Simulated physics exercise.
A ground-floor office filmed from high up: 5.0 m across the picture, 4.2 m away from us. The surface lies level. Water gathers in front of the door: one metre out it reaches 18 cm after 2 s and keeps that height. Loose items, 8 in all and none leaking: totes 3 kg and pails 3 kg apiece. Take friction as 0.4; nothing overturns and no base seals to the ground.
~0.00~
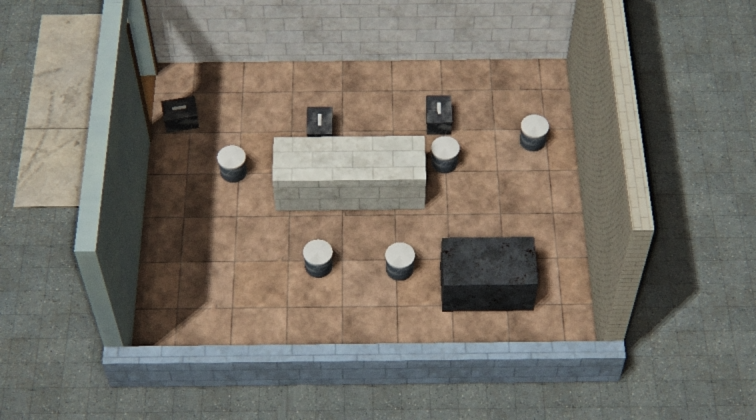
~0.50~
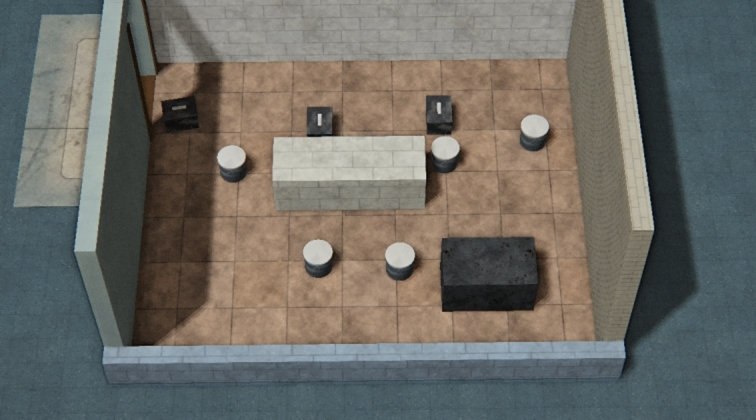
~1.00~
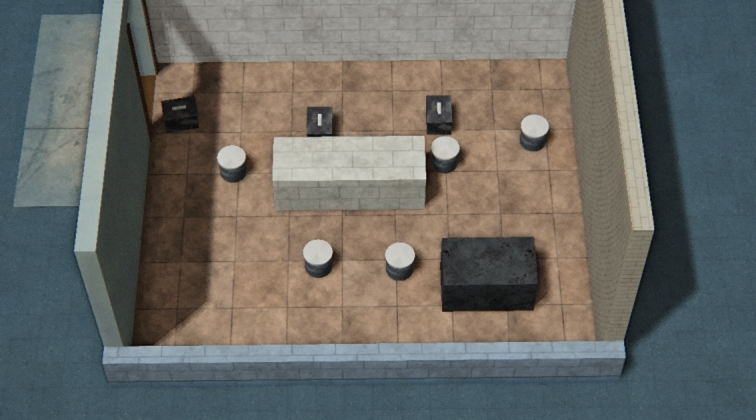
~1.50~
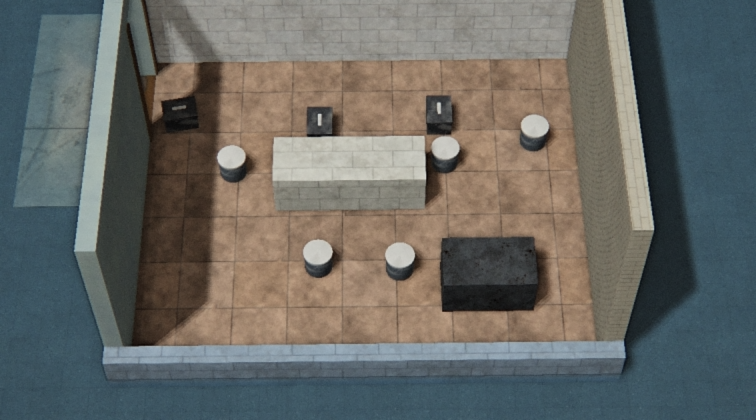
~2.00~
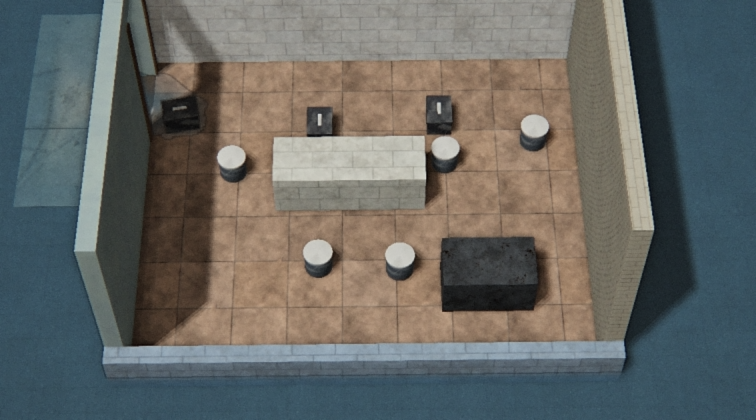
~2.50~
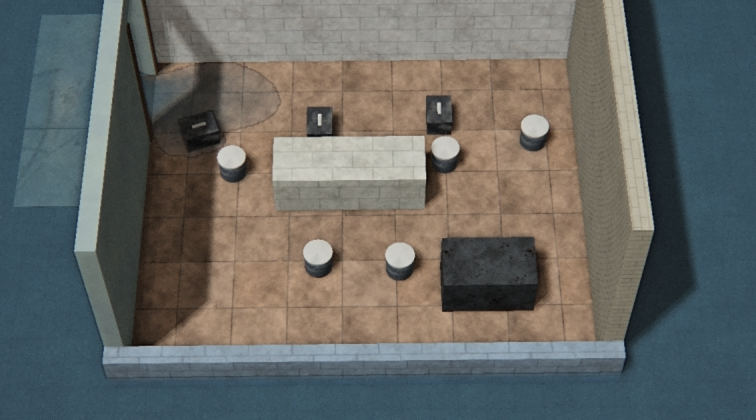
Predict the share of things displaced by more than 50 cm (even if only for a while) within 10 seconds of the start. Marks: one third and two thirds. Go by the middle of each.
Share: Two thirds or above.
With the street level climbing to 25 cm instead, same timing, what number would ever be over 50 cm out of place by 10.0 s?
In that case 7 of them.
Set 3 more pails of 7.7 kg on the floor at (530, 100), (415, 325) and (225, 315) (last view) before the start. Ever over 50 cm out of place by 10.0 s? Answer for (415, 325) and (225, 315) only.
In that order: Short of it, under.
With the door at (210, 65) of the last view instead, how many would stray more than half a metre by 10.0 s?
In that case 4 of them.
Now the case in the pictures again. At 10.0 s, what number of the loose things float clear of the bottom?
At that moment 4.
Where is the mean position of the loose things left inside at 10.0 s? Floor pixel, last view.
At about (409, 272).
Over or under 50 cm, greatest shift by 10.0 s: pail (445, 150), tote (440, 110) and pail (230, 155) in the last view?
In that order: Over, past it, over.
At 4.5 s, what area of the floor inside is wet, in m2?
Roughly 8.0 m2.
After 3.5 s 1 of 8 are over 50 cm from their spots; 0 afloat.
After 4.5 s 2 of 8 are over 50 cm from their spots; 1 afloat.
After 7.0 s 6 of 8 are over 50 cm from their spots; 2 afloat.
After 10.0 s 6 of 8 are over 50 cm from their spots, and 6 have been at some point; 4 afloat.
